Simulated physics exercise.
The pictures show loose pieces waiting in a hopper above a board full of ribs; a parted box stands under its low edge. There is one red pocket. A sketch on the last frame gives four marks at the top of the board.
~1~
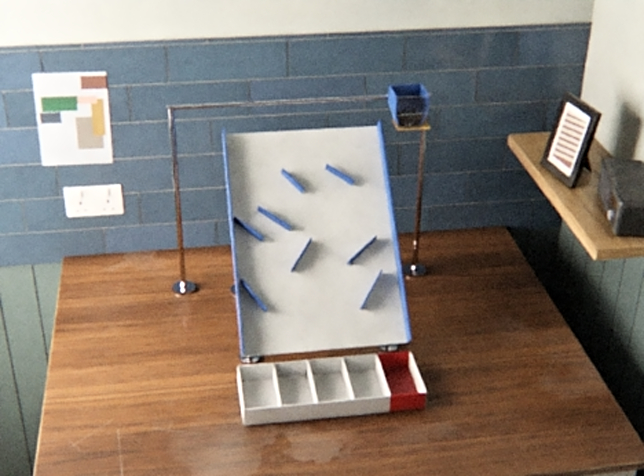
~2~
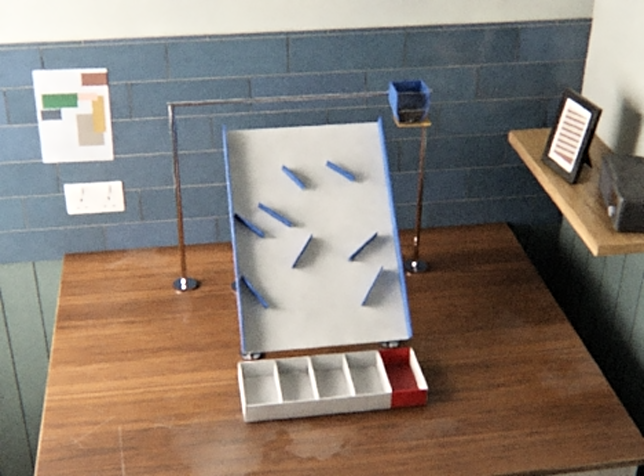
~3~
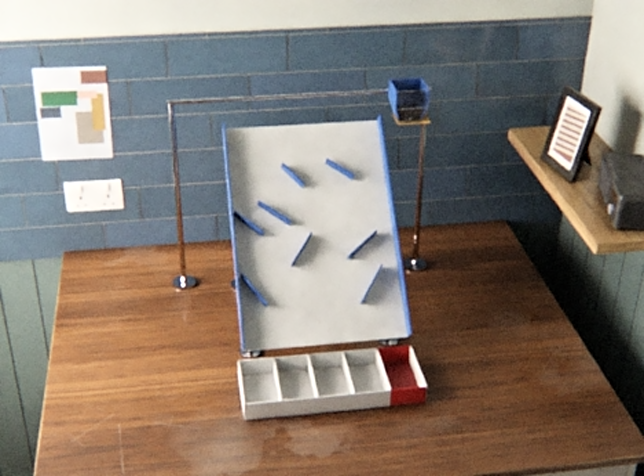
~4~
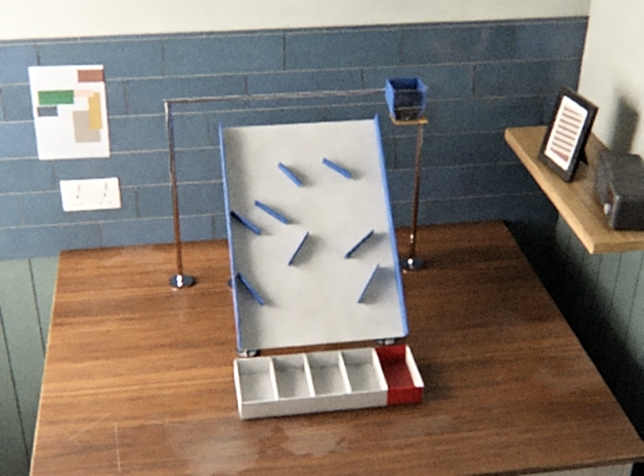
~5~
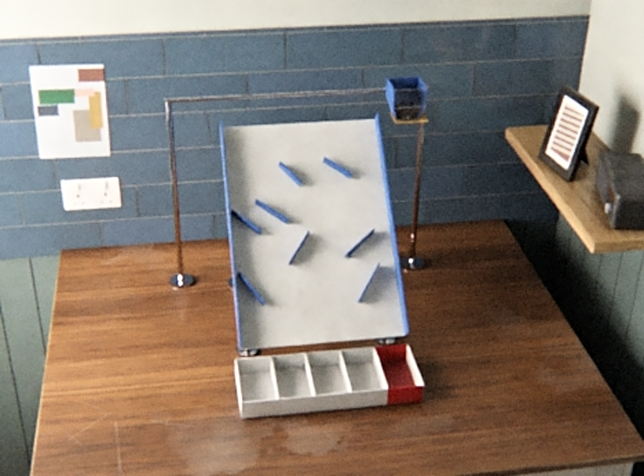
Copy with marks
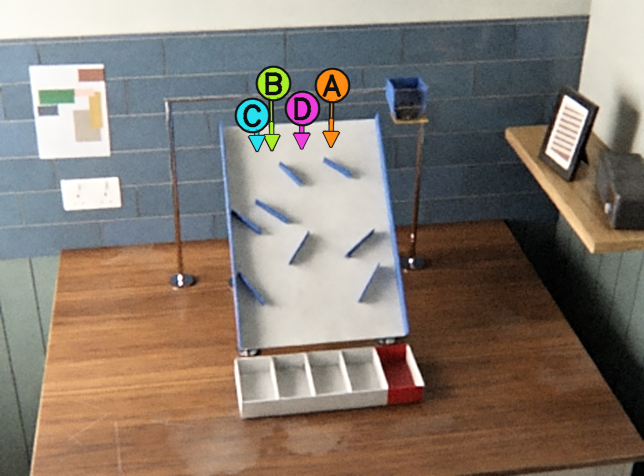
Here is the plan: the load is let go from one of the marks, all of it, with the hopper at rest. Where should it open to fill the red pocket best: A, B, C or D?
A beats the others.
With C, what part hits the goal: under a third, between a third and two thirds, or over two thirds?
It is under a third.
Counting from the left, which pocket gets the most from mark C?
The second.
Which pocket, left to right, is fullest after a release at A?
The fifth from the left.
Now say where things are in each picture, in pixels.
The first picture shows hopper at (406, 120), black beans, door shut.
The second picture shows ribs (283, 165) to (304, 186), (327, 161) to (354, 178), (235, 213) to (264, 234).
The third picture shows ribs (258, 201) to (291, 222), (293, 263) to (312, 232), (349, 256) to (377, 230).
The fourth picture shows ribs (238, 273) to (264, 303), (359, 301) to (379, 264).
The fifth picture shows red pocket at (405, 394), number 5 of 5 from the left.
On the marked copy, mark A meets the board at (330, 141); mark B meets the board at (271, 144); mark C meets the board at (257, 145); mark D meets the board at (301, 143).
With A, about a third in the red pocket, about a quarter in other pockets, about a third held on the board.
With B, a stray few in the red pocket, about two thirds in other pockets, about a quarter held on the board, a small part outside the box.
With C, none in the red pocket, most in other pockets, about a quarter held on the board.
With D, none in the red pocket, most in other pockets, a stray few held on the board, about a quarter outside the box.
